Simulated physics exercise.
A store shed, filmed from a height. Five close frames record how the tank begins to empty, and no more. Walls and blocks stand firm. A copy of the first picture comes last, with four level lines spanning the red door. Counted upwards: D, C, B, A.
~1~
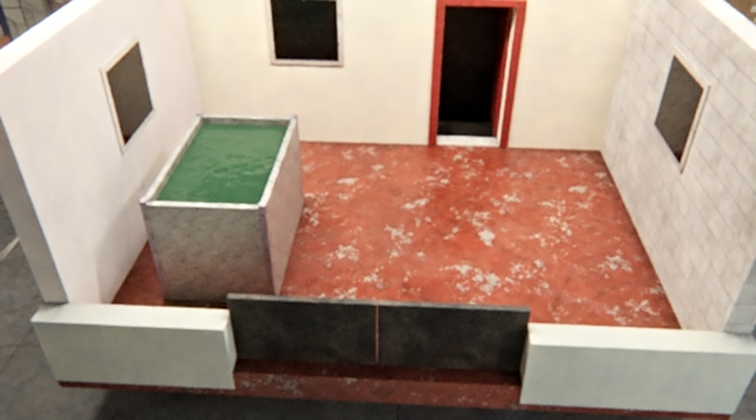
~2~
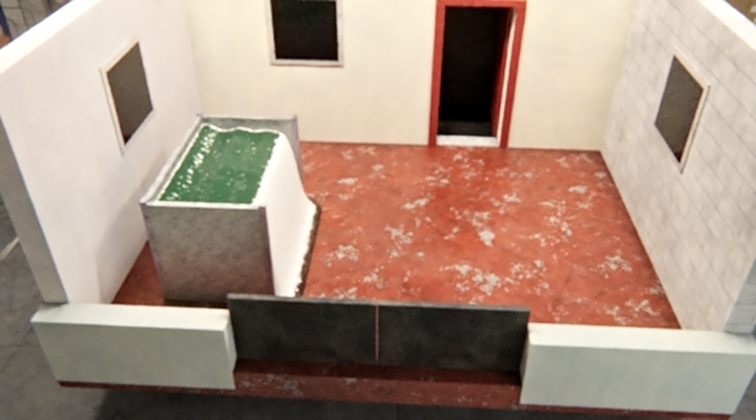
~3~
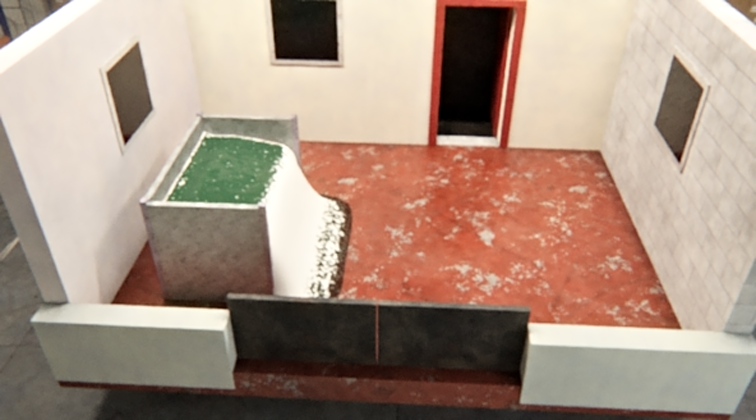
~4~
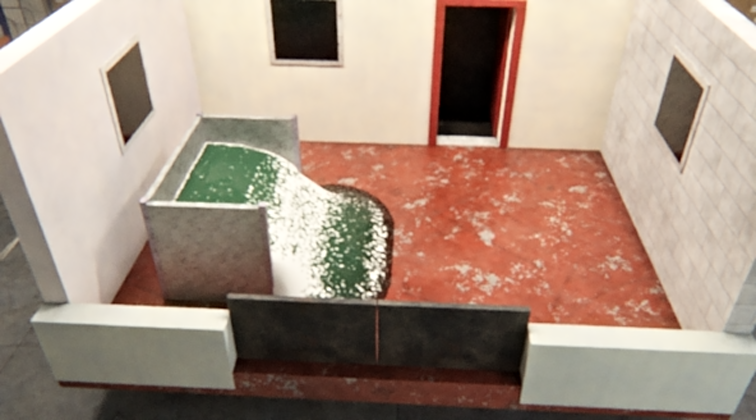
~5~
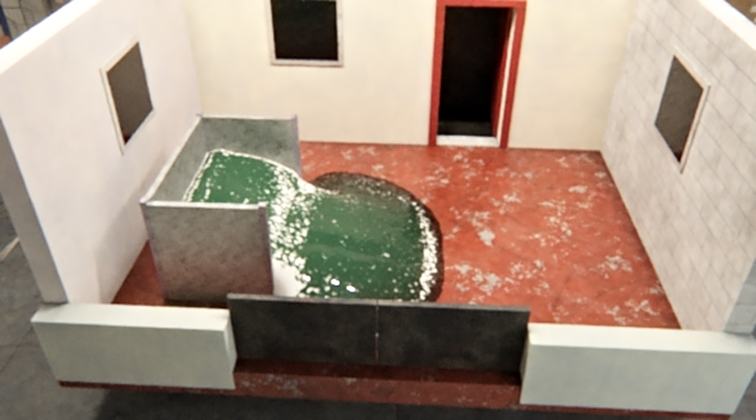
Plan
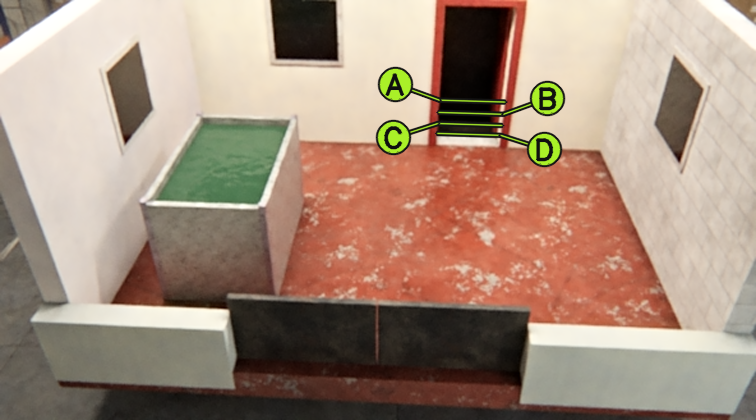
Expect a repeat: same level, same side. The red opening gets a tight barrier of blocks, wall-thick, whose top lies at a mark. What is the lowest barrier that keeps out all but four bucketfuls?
The answer is line D.
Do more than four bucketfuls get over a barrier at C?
No, that is safe.
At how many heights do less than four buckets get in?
All of the four.
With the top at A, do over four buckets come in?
No, that is safe.
On the marked copy, A at (472, 101); B at (470, 113); C at (469, 124); D at (468, 134); from the bottom up D, C, B, A.
With A, nothing gets over.
With B, nothing gets over.
With C, nothing gets over.
With D, a splash gets over, under a bucket.
